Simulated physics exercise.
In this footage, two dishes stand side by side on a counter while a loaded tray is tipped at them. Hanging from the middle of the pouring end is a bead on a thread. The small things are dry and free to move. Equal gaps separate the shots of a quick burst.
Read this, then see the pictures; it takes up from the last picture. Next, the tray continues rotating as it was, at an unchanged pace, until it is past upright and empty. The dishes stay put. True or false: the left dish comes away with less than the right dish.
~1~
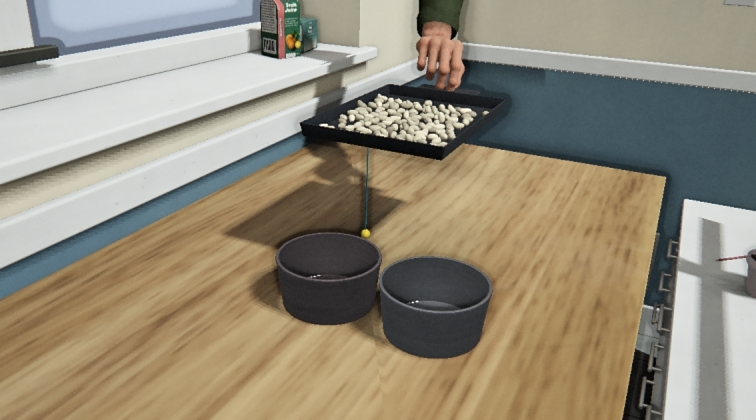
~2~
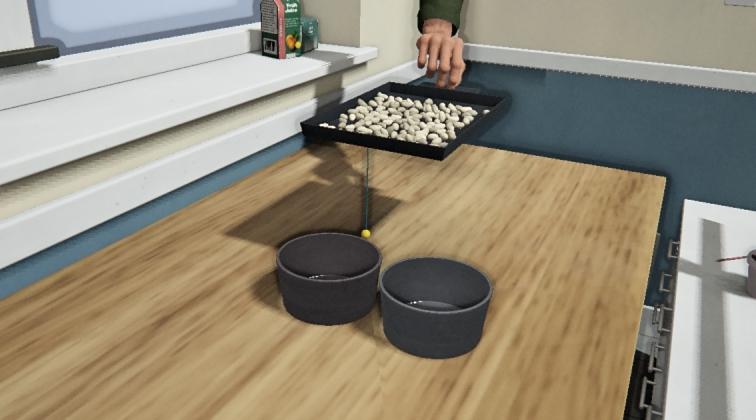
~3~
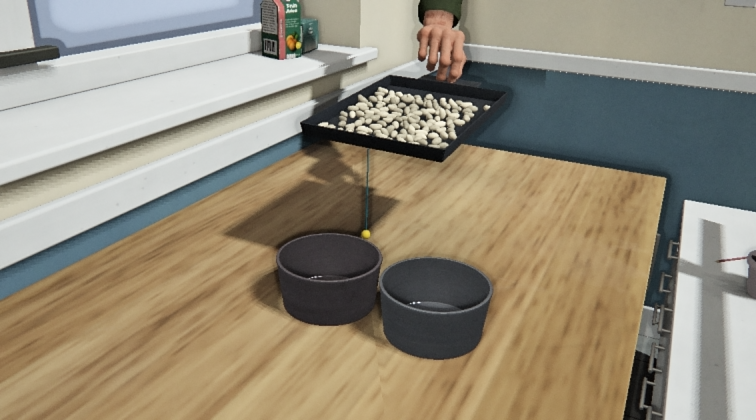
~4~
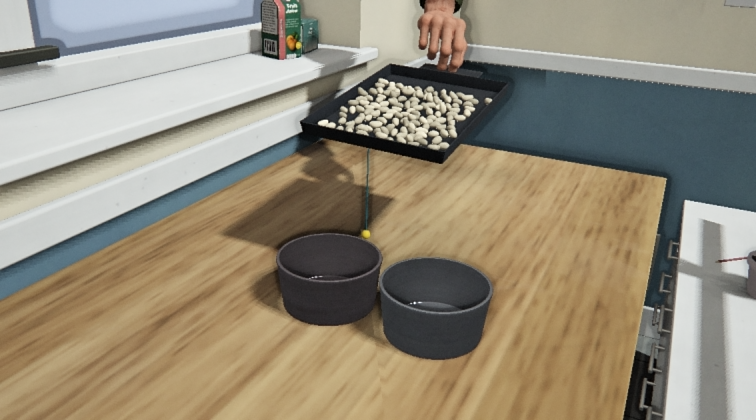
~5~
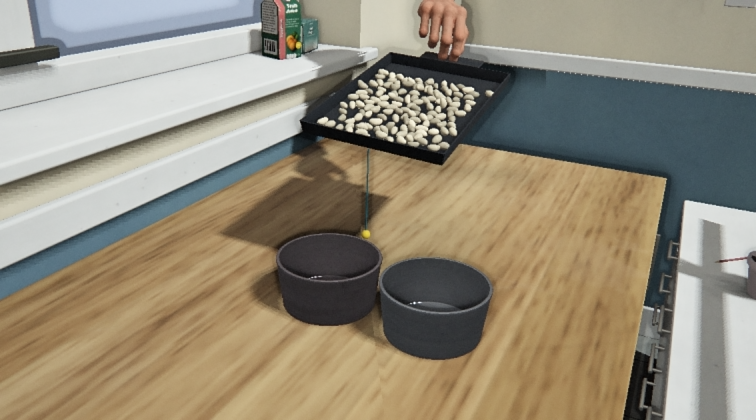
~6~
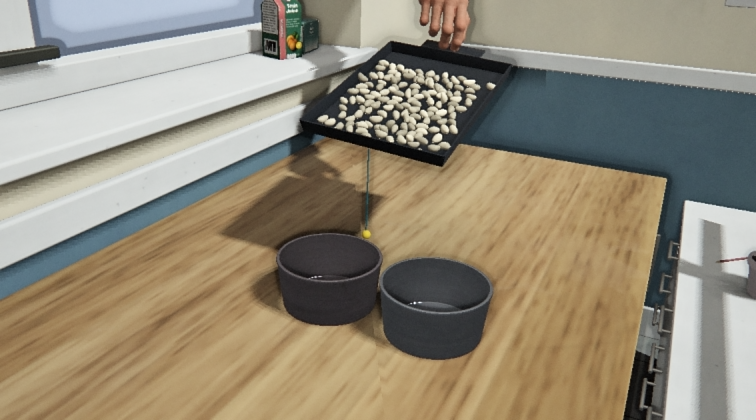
True.
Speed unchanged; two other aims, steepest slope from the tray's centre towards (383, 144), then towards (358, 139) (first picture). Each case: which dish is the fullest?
Try 1: The left-side dish; try 2: The left-side dish.
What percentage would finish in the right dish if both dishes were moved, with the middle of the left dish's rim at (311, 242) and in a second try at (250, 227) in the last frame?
Close to 70 in a hundred, then close to 20 in a hundred.
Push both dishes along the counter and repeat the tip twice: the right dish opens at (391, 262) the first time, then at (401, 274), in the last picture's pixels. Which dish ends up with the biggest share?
The dish to the right, then the dish to the right.
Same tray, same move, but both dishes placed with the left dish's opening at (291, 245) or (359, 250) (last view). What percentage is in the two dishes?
It would be roughly 80 per cent in the first placement and roughly 60 per cent in the second.
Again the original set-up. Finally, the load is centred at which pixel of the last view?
Around (406, 318), give or take.
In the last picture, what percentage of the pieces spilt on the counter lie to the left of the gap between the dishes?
Roughly 60 percent.
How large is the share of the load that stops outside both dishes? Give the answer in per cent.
Close to 10 %, give or take.
Soon, tray tipped steeply; all on the tray.
A while on, tray tipped right over; nearly all on the tray; a stray few in the right dish.
Towards the end, tray tipped past a quarter turn; about two thirds in the right dish; about a quarter in the left dish; a small part outside both.
Finally, tray tipped past a quarter turn; about two thirds in the right dish; about a quarter in the left dish; a small part outside both.
